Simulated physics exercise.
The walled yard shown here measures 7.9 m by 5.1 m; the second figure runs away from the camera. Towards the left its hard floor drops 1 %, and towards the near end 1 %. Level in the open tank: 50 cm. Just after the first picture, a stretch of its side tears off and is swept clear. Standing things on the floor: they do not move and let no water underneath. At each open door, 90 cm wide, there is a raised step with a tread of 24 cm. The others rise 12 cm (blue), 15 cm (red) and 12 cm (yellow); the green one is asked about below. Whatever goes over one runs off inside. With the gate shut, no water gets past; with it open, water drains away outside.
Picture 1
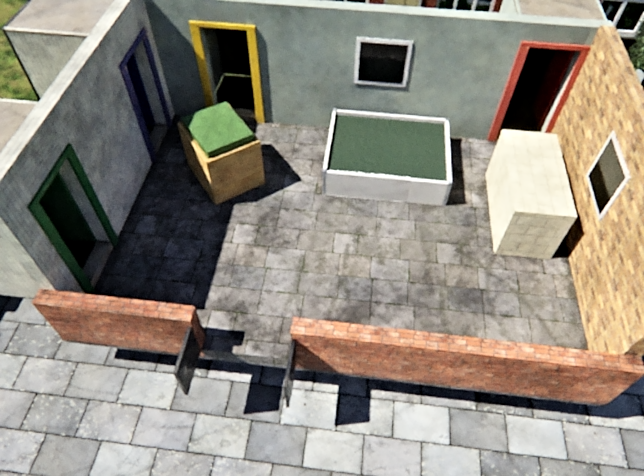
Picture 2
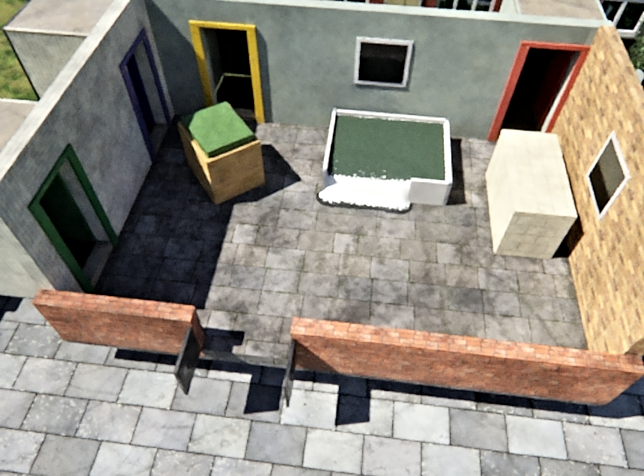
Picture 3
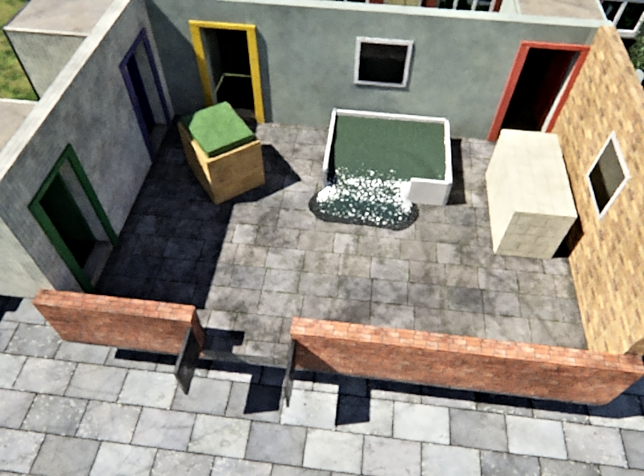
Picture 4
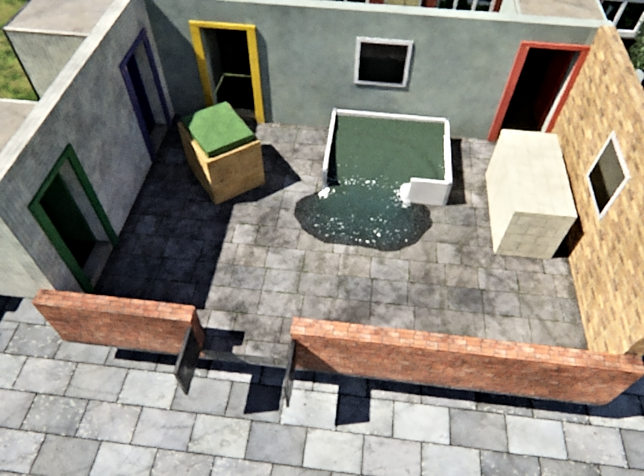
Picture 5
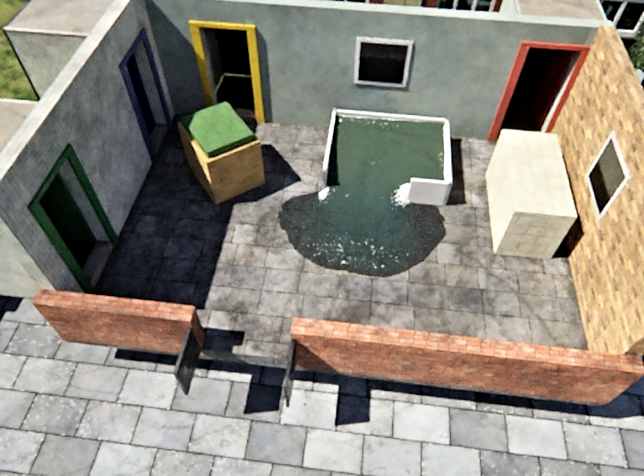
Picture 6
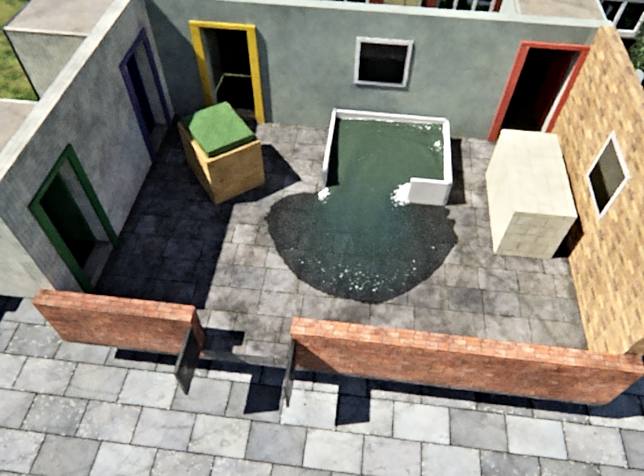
The footage shows a walled yard with coloured doorways and an open tank of green water; part of the tank's near side breaks away, and water pours out in white foam, spreading across the paved floor in a widening dark pool.
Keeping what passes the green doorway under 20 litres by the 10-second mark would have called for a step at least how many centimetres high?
It would have called for about 7.5 cm.
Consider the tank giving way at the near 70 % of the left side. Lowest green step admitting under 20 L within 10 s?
It should stand roughly 12.0 cm high.
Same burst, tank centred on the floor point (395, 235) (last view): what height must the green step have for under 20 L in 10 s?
At least some 11.5 centimetres tall.
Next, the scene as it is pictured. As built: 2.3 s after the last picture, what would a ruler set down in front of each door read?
Lab note, cm: Blue 0; green 0; red 0; yellow 0.
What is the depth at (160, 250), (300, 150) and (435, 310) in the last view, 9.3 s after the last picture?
Some 4, 1 and 5 cm.
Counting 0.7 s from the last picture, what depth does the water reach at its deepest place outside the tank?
Around 27 centimetres.
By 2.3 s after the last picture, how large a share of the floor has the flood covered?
Roughly 45 percent of the floor.
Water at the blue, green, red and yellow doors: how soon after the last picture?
Reading them off: Blue 5.0 s, then green 2.4 s, then red 5.5 s, then yellow 6.5 s.
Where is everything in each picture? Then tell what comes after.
In the first frame, still water, 50 cm deep, in the open tank at (388, 147); the green door at (82, 231) is dry.
In the second frame, the front is at (328, 202), 0.2 m from the gap at (367, 190); 0.3 m2 of floor is wet, 50 cm left at the back.
In the third frame, the gap is at (367, 191), the front 0.7 m out at (381, 225); the back of the open tank holds 50 cm.
In the fourth frame, the front is at (376, 246), 1.1 m from the gap at (367, 191); 2.1 m2 of floor is wet, 50 cm left at the back.
In the fifth frame, water pours out at (367, 192) and has run 1.7 m, to (360, 270); about 6 cm deep outside, 45 cm at the back.
In the sixth frame, water pours out at (367, 191) and has run 2.2 m, to (365, 298); about 5 cm deep outside, 42 cm at the back; the green door at (82, 231), 4.8 m from the gap, is still 3.0 m from the nearest water.
Then, 0.7 s after the last picture water covers 30 % of the floor, deepest (27 cm) near (329, 348); it has not reached the green door.
Then, 2.3 s after the last picture water covers 45 % of the floor, deepest (24 cm) near (80, 321); it has not reached the green door.
Then, 9.3 s after the last picture water covers 90 % of the floor, deepest (10 cm) near (80, 321); 7 cm at the green door, 0 litres in over its 17 cm step.
At the green door as built, the water peaked near 11 cm, 3.9 s after the last picture.
With a step of 6.5 cm, 32 litres would have come in within the 10 s; with 8.5 cm, 11 litres. So under 20 litres takes about 7.5 cm.
